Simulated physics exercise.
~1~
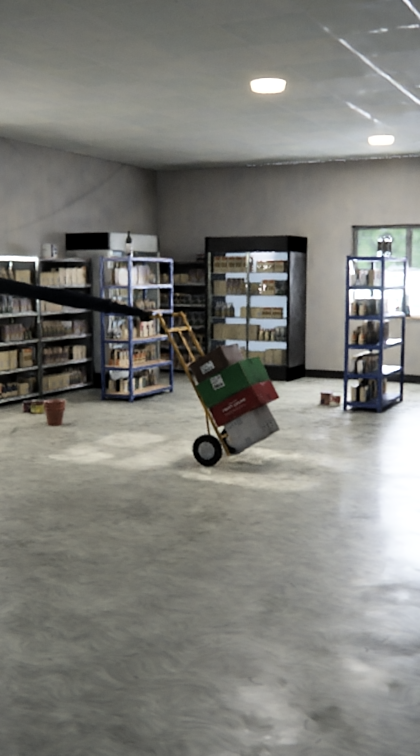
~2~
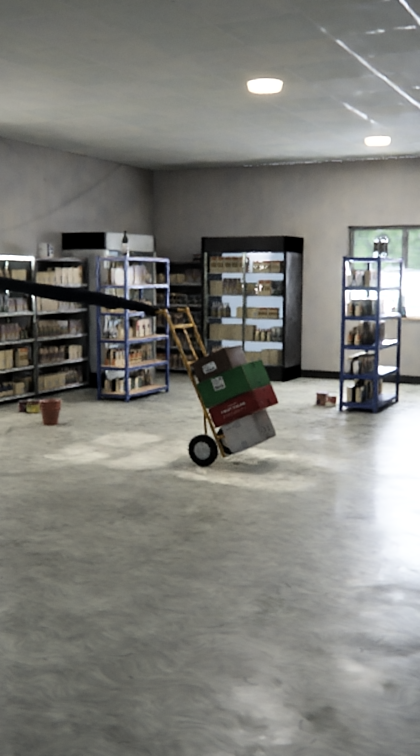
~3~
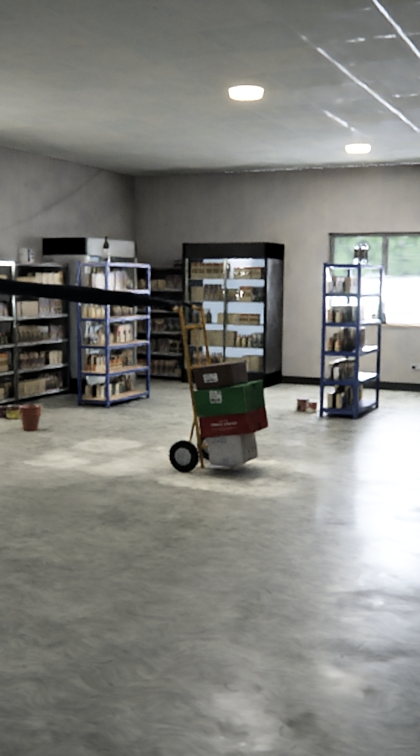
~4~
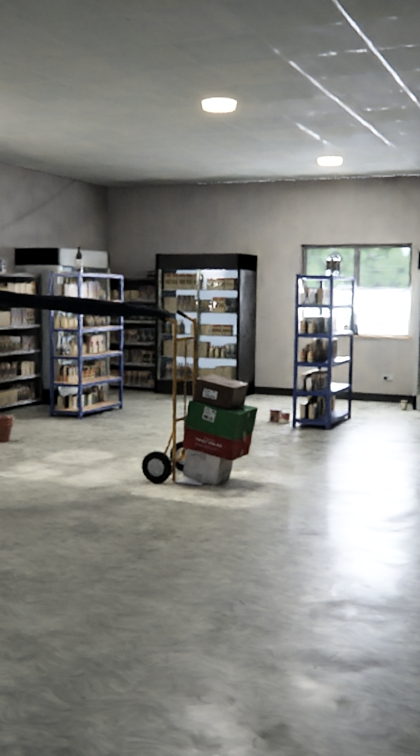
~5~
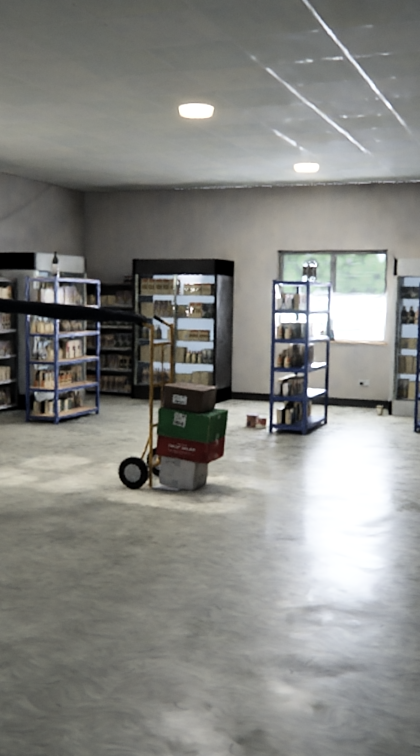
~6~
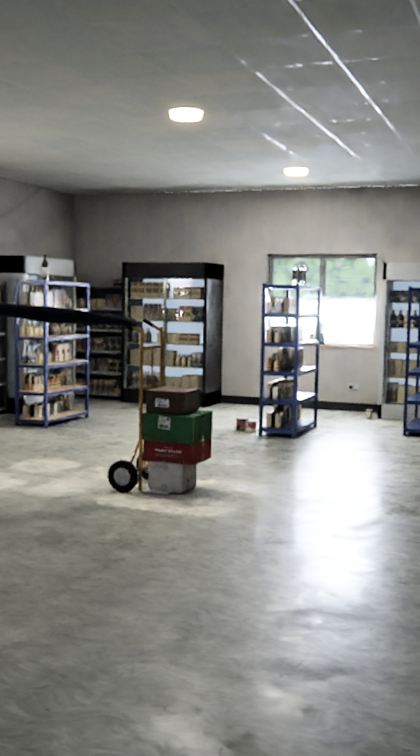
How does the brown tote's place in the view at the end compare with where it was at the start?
The brown tote began near the middle of the view and ended farther left and a little lower.
In a room lined with bookshelves, a dark arm brought a tilted yellow sack truck upright as the view drifted right. Its brown tote, green parcel, red box and white box swung up with it and ended still stacked.
